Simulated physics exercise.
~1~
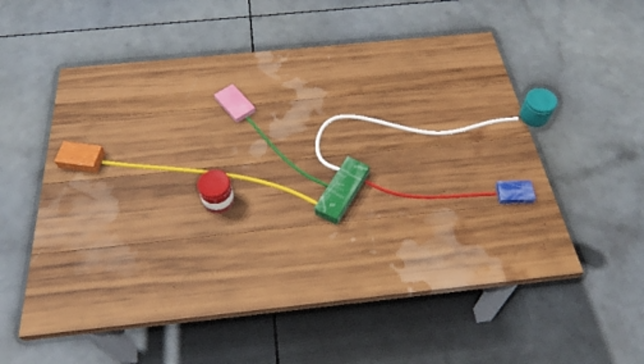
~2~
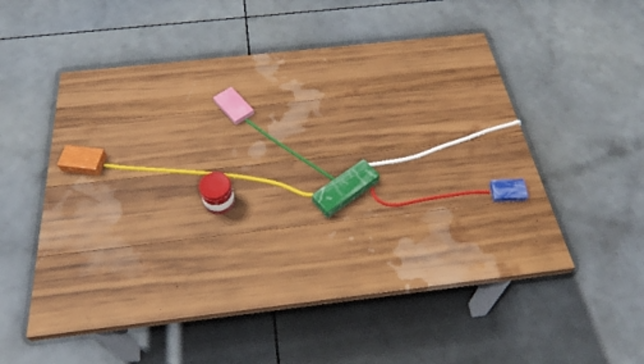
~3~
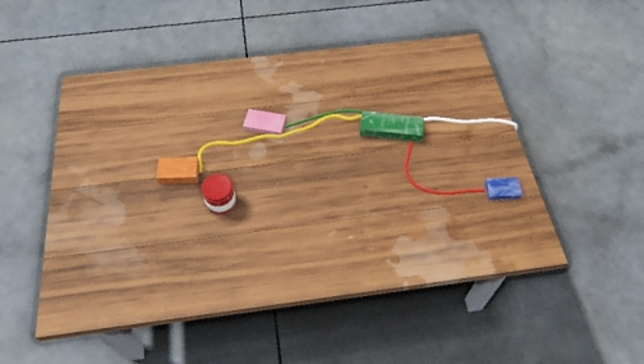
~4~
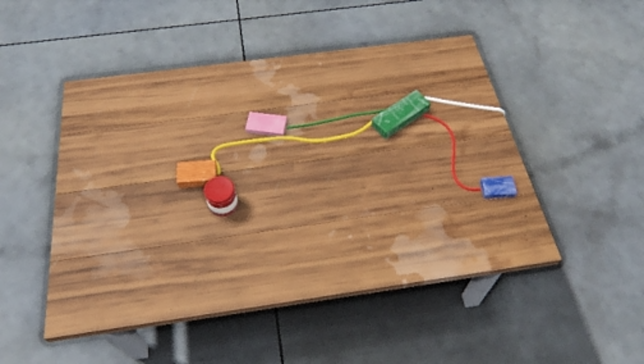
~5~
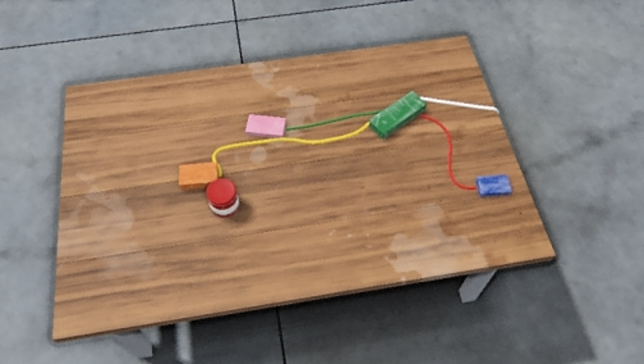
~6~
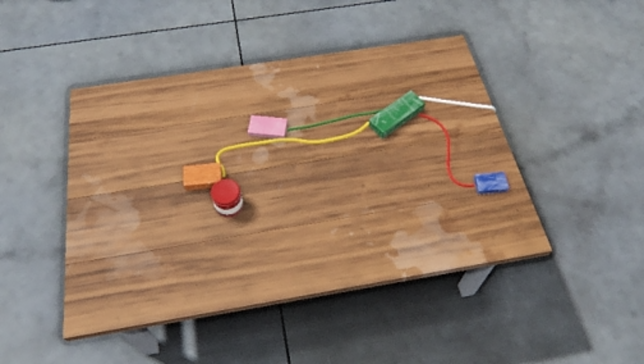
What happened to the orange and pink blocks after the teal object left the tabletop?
Both were shifted from their places. The orange block slid right until it sat next to the red canister, and the pink one moved a shorter way to the right.
